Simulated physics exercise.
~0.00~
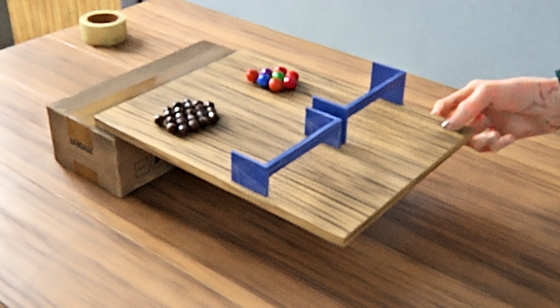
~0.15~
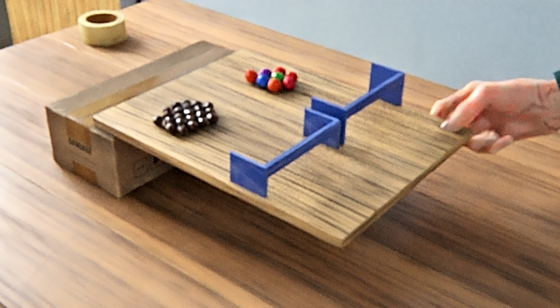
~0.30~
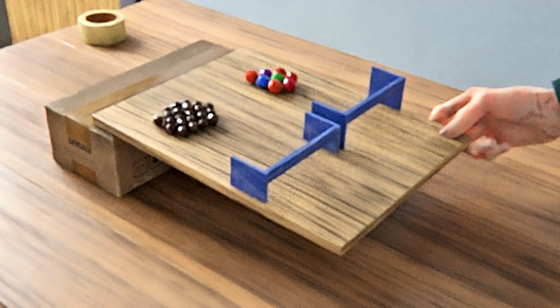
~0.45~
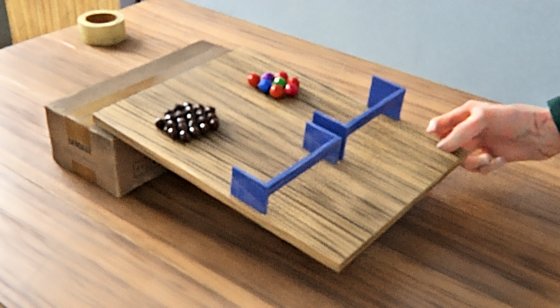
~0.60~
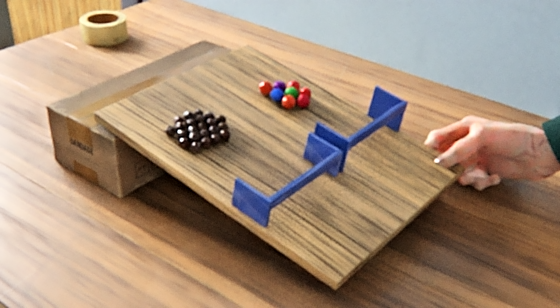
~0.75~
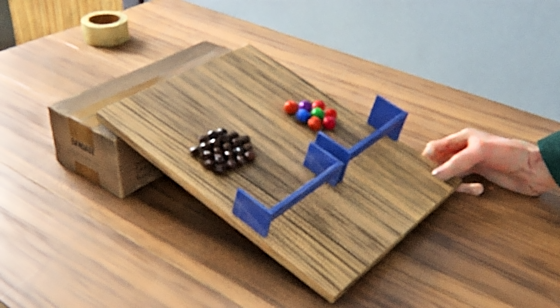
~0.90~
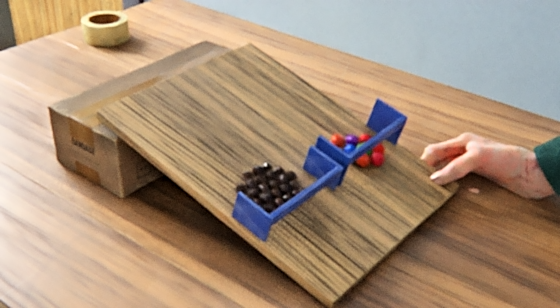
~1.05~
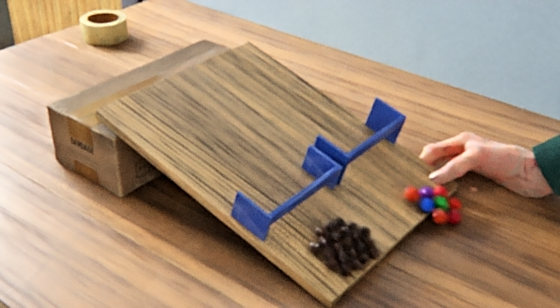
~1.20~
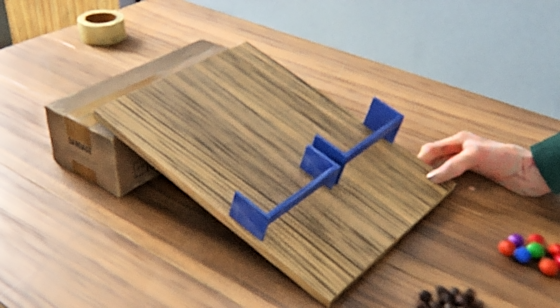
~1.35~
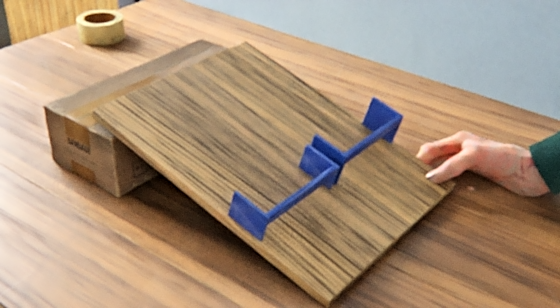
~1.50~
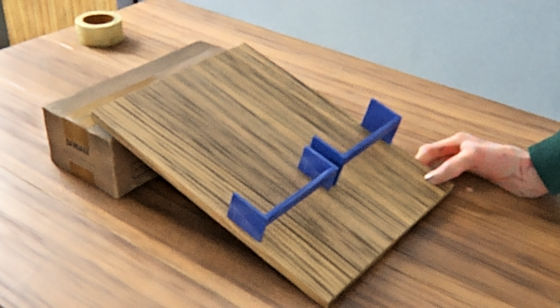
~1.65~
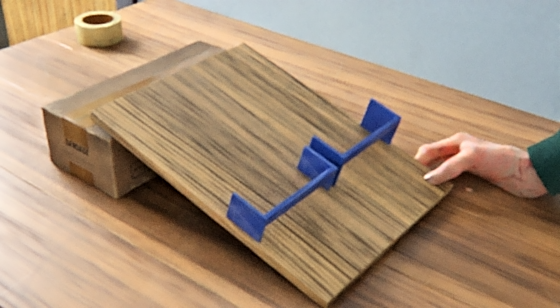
A wooden board, propped at its left end on a cardboard box, carries a cluster of small dark balls and a cluster of red, blue and green ones above two blue gates. A hand at the right lowers its end of the board, and the slope steepens. Both clusters begin sliding down to the right, keeping close together, and reach the gates. Neither is held back, as each passes its gate and continues off the lower edge onto the table. They leave view at the lower right, while the tilted board stays still with the hand beside it.
